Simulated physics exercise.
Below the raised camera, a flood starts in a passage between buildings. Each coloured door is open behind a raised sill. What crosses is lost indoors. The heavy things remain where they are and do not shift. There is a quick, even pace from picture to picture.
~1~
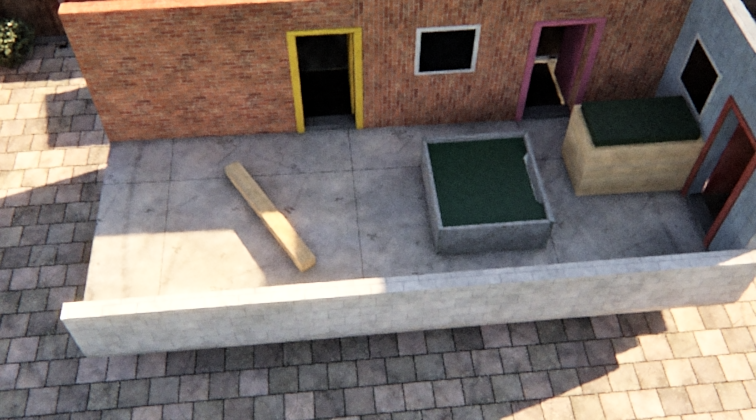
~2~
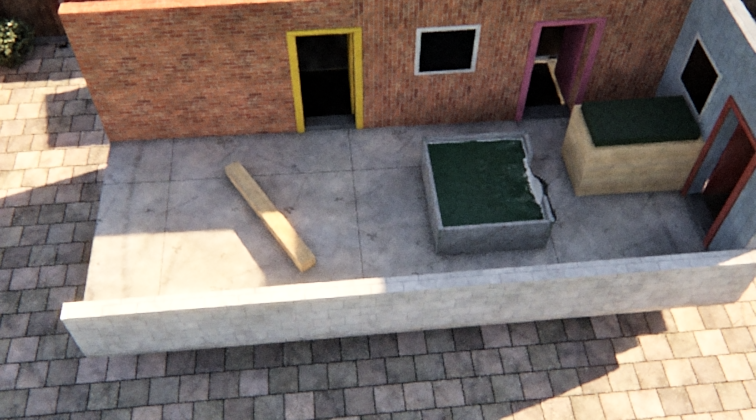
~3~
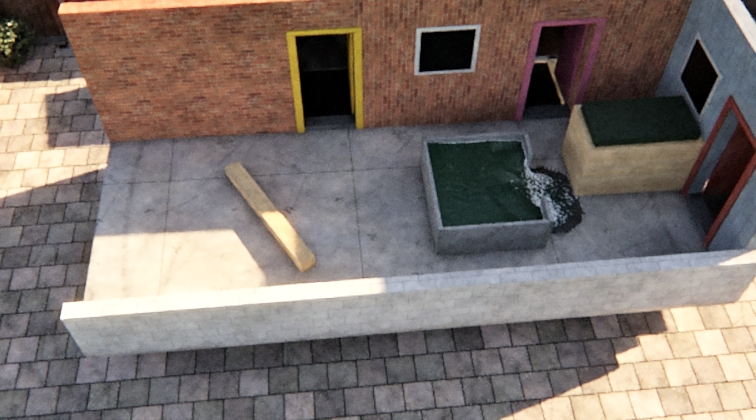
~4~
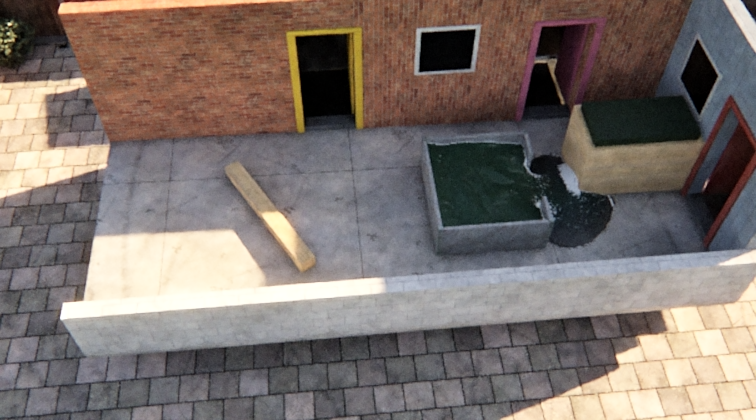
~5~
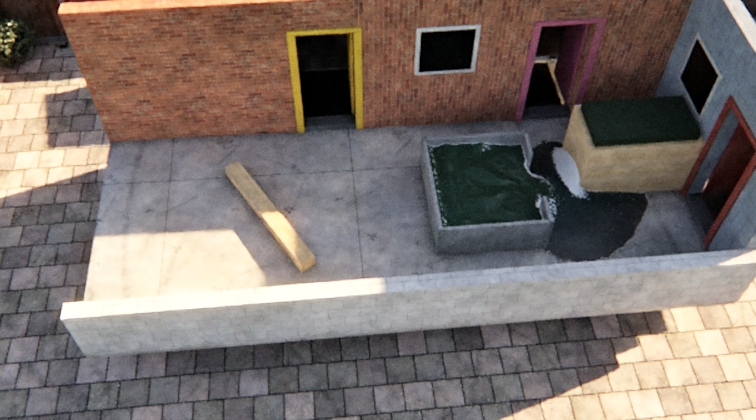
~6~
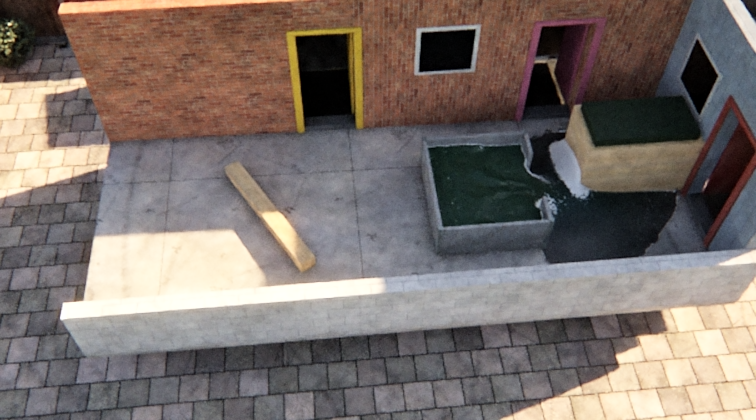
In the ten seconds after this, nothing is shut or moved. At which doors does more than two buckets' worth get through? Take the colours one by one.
Result: The yellow door does not surpass two buckets, the red door surpasses two buckets, the pink door surpasses two buckets.
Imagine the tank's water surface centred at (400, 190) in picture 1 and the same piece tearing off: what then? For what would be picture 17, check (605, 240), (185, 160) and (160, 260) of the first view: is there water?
First one gets inundated, next one stays unwetted, last one stays unwetted.
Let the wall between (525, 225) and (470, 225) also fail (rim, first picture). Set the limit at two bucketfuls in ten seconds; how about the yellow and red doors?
Turns out the yellow one stays beneath it, while the red one gets past it.
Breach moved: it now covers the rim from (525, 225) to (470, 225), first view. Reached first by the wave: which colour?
First comes the red door.
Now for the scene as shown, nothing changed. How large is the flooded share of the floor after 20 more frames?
Roughly 35 %.
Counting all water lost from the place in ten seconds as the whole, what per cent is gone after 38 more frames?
I'd say about 85 per cent.
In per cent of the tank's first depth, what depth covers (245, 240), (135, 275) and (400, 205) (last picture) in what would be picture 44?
0, 0 and 2 in a hundred, in turn.
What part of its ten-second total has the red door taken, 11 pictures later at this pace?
Share by then: About 35 in a hundred.
A moment on, water covers 20 % of the floor; the yellow door not reached, the red door over two buckets in, the pink door under two buckets in.
Next, water covers 25 % of the floor; the yellow door not reached, the red door far over two buckets in, the pink door over two buckets in.
Then, water covers 35 % of the floor; the yellow door wet at the sill, nothing in, the red door far over two buckets in, the pink door far over two buckets in.
Later, water covers 50 % of the floor; the yellow door wet at the sill, nothing in, the red door far over two buckets in, the pink door far over two buckets in.
In the end, water covers 65 % of the floor; the yellow door wet at the sill, nothing in, the red door far over two buckets in, the pink door far over two buckets in.
